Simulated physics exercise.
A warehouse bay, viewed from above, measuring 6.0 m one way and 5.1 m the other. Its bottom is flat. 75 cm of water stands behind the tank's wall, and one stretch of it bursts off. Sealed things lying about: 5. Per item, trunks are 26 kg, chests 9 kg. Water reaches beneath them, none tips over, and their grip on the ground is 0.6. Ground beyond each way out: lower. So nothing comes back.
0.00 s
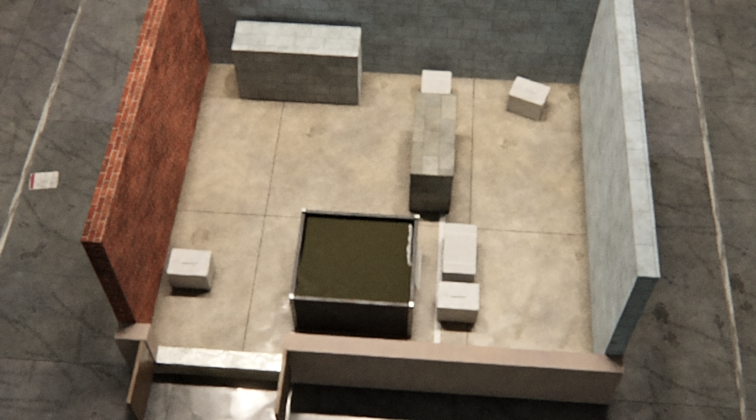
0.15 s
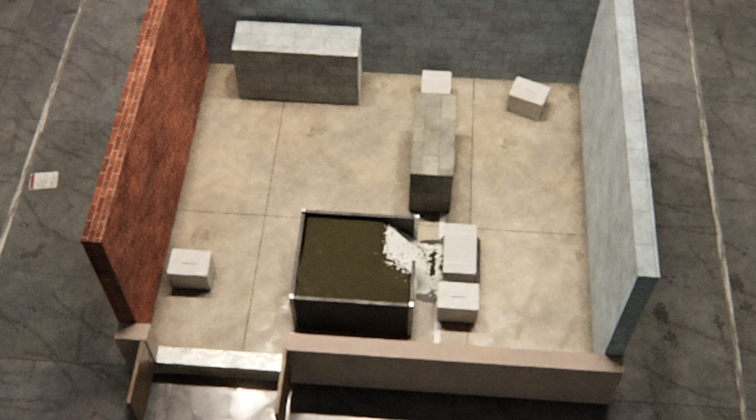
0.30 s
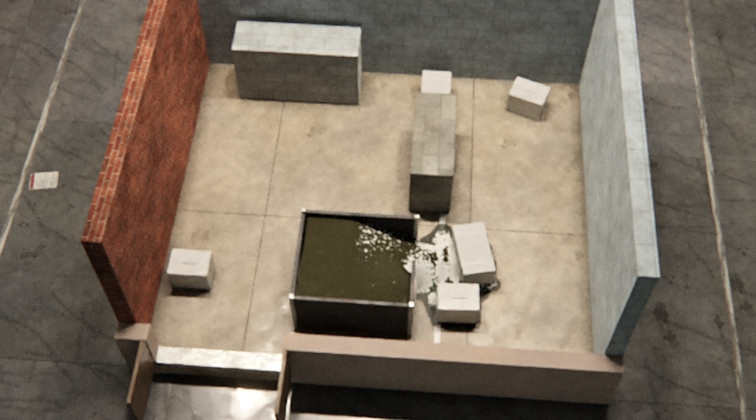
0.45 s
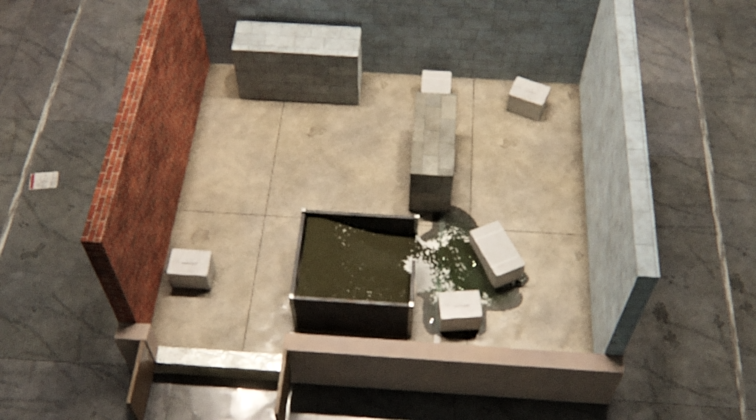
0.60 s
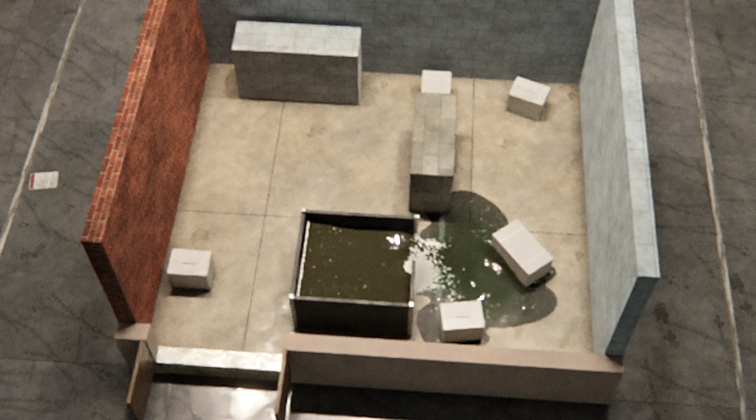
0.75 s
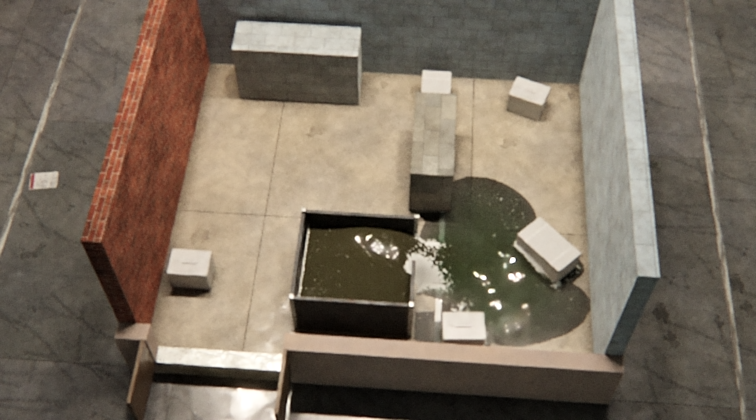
In a walled bay seen from above, dark water bursts from the right side of a square tank and spreads across the pale floor, pushing one white box rightward and then another slightly toward the low front wall.
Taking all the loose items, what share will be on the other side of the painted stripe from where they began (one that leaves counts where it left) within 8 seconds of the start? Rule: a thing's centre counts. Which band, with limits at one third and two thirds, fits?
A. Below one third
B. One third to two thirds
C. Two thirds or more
Option B: One third to two thirds.
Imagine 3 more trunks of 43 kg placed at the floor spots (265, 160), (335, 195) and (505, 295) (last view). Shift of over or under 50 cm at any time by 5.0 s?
In that order: Stays inside the line, then stays inside the line, then crosses the line.
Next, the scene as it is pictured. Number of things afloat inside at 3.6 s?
At that moment it comes to 3.
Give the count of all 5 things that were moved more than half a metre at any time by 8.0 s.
That adds up to 4.
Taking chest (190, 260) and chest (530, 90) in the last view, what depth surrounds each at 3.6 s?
I'd estimate 0 cm for the first and 9 cm for the second.
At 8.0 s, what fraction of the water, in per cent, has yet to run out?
Roughly 98 percent.
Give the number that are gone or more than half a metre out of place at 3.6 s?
Result: 2.
After 1.6 s 0 of 5 are over the mark; 1 afloat.
After 3.6 s 1 of 5 are over the mark; 3 afloat.
After 5.6 s 1 of 5 are over the mark; 3 afloat.
After 8.0 s 2 of 5 are over the mark; 3 afloat.
